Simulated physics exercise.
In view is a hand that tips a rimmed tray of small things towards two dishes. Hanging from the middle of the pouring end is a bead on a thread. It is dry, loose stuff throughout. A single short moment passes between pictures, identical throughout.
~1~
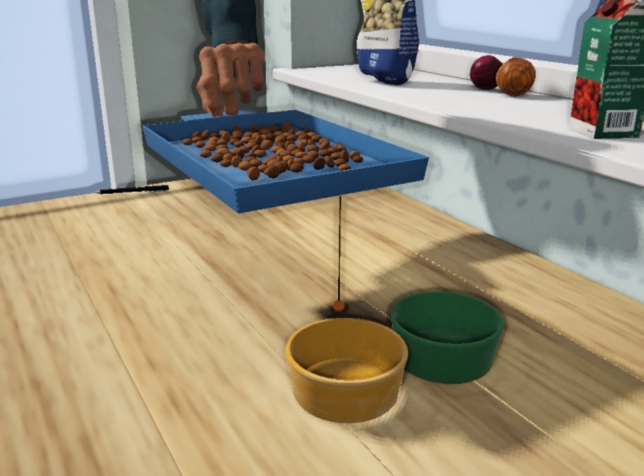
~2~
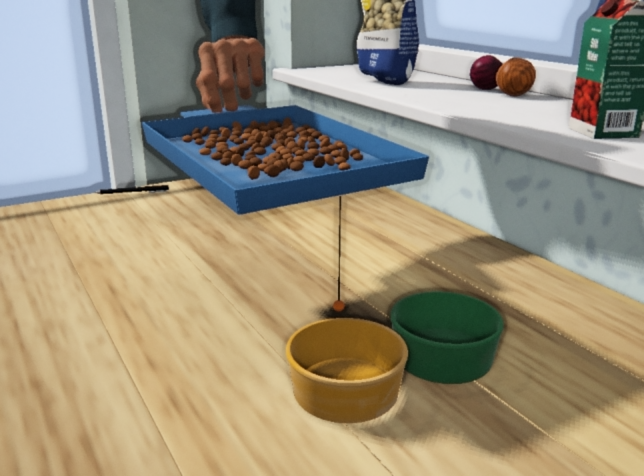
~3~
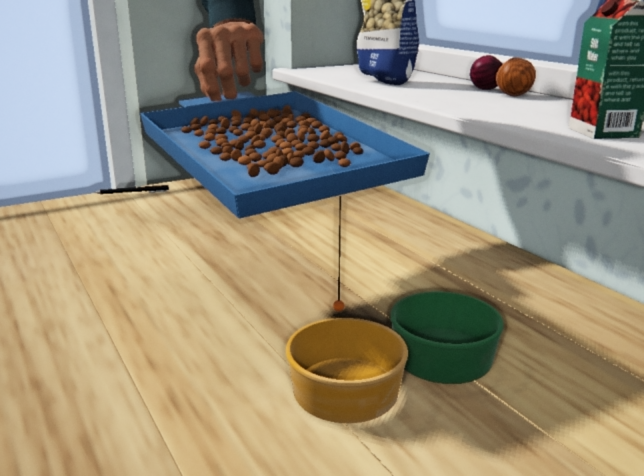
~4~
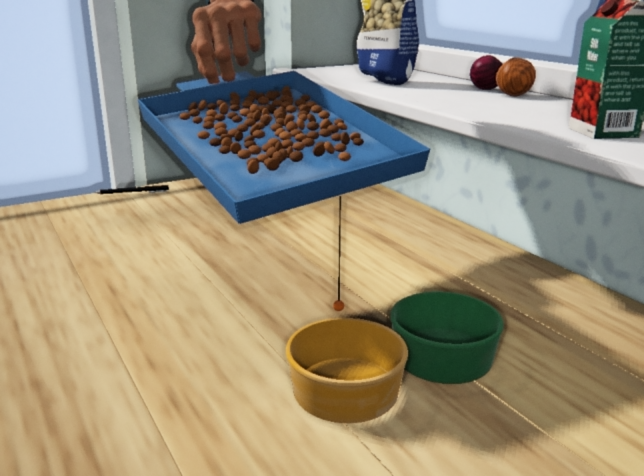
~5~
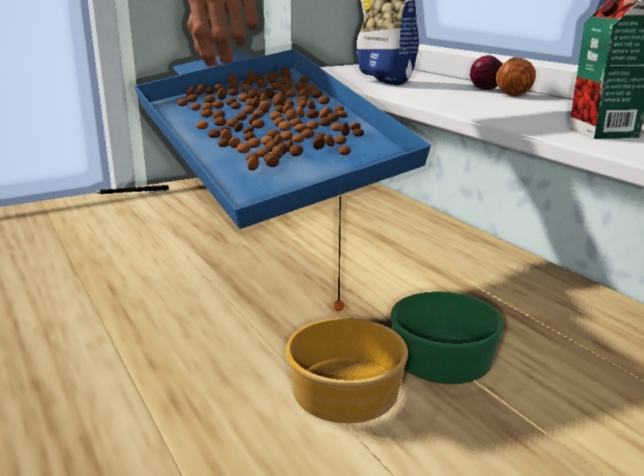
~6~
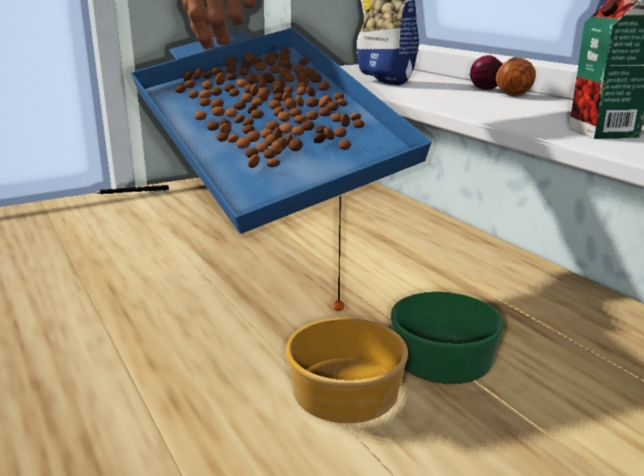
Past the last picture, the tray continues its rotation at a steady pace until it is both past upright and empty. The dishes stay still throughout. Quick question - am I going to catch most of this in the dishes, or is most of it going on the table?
Most likely the dishes will collect not even half of it.
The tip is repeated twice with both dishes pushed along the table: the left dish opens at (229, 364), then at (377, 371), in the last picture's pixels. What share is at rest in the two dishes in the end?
It would be near 80 per cent first and near 0 per cent second.
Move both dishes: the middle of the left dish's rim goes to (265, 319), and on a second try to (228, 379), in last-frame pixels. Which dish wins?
Well, first the dish at left, then the dish at left.
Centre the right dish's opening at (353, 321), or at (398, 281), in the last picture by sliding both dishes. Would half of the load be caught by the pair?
Well, the bulk the first time and the minor share the second time.
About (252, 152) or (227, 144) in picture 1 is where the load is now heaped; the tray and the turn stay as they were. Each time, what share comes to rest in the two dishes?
Around 10 in a hundred the first time, around 10 in a hundred the second.
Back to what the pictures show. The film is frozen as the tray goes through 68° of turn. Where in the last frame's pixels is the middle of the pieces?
(260, 195).
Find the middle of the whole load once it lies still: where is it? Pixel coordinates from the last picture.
The centre comes to rest close to (263, 397).
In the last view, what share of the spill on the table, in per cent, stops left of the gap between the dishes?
Left share: Some 100 per cent.
Just after the last frame, tray tipped steeply; almost all on the tray; just a few in the air.
A moment on, tray tipped past a quarter turn; roughly a quarter on the tray; about a tenth in the left dish; roughly half outside both; roughly a quarter in the air.
Further on, tray tipped past a quarter turn; about a tenth in the left dish; almost all outside both.
When it is over, tray tipped past a quarter turn; about a tenth in the left dish; not one in the right dish; almost all outside both.
